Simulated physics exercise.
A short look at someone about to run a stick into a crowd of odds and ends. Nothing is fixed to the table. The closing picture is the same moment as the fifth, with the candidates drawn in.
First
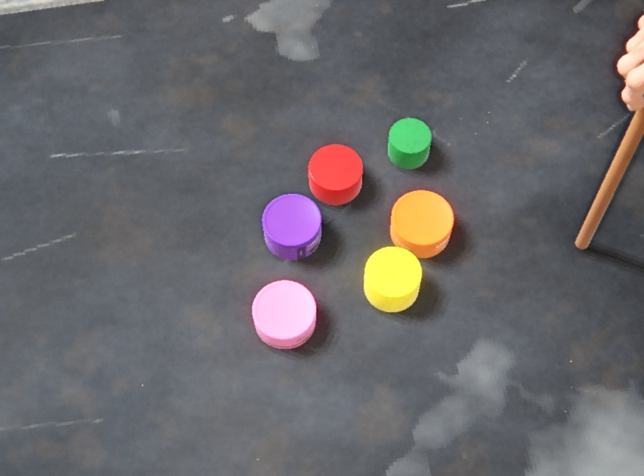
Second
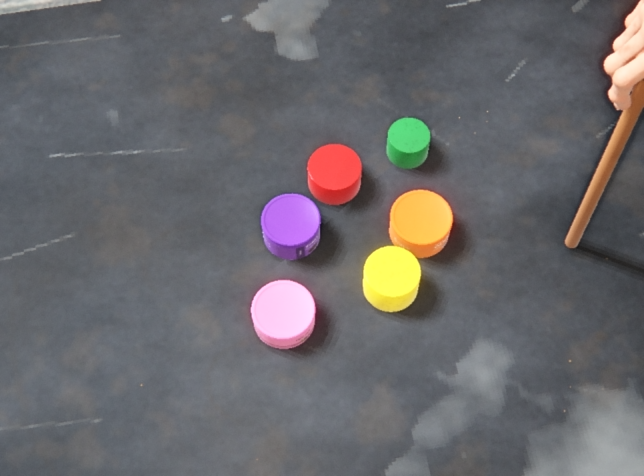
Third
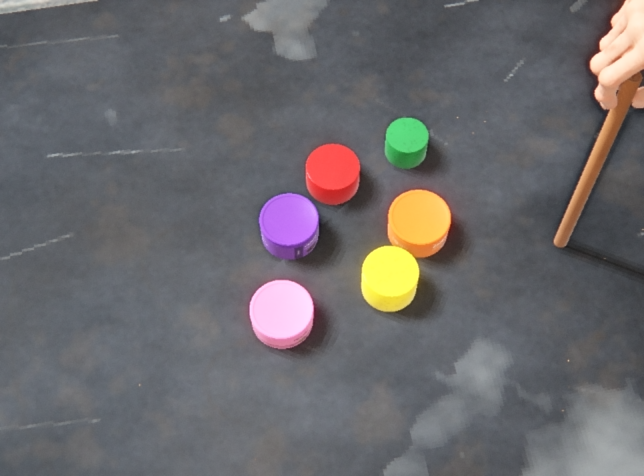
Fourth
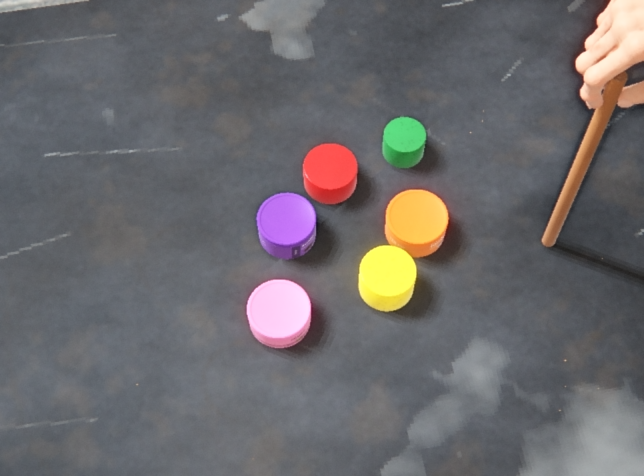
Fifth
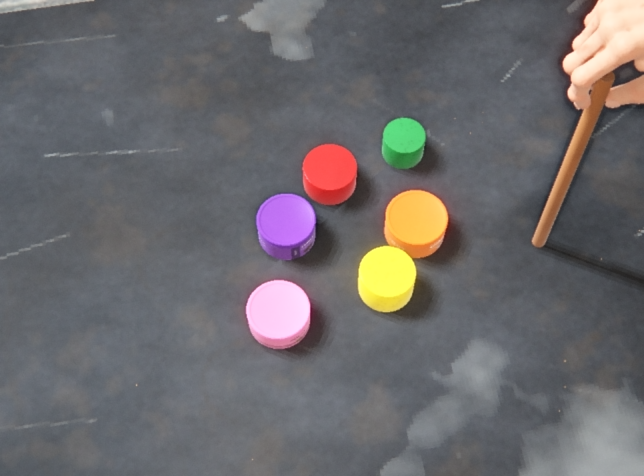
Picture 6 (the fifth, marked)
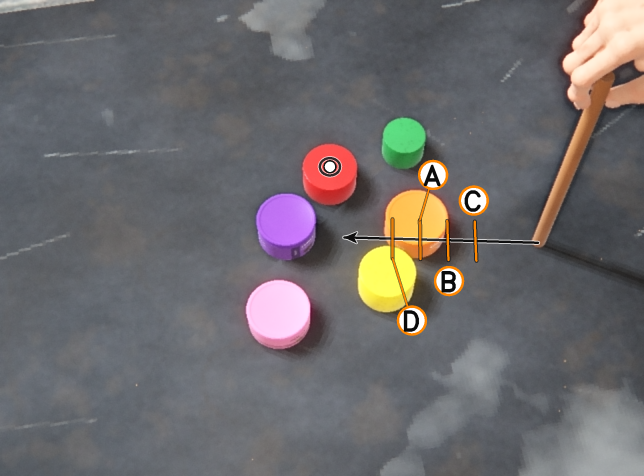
The clip opens on six round, coloured tubs grouped on a dark, scuffed surface, with a hand gripping a wooden stick at the right edge. The hand slides the stick a short way left toward the tubs, which keep their arrangement, and the stick stays clear of them throughout.
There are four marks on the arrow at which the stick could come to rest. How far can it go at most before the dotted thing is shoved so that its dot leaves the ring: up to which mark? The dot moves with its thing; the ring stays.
It can go as far as D.
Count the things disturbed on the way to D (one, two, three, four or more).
In all, one.
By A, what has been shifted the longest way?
The orange jar has gone farthest.
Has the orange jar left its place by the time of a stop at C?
By then, no.
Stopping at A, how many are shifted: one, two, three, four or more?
In all, one.
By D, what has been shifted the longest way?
The orange jar has gone farthest.
On the marked copy, A at (420, 239); B at (448, 241); C at (476, 241); D at (392, 239); the arrow from (538, 243) to (344, 237); the white dot at (330, 167).
Taking D. A third of the way, foot of the stick (484, 242).
Two thirds of the way, foot of the stick (431, 241); orange jar (397, 221).
When it is over, foot of the stick (392, 240); orange jar (365, 211); the dot is still in its ring.
As for the rest, A keeps the dot in but is short; B keeps the dot in but is short; C keeps the dot in but is short.
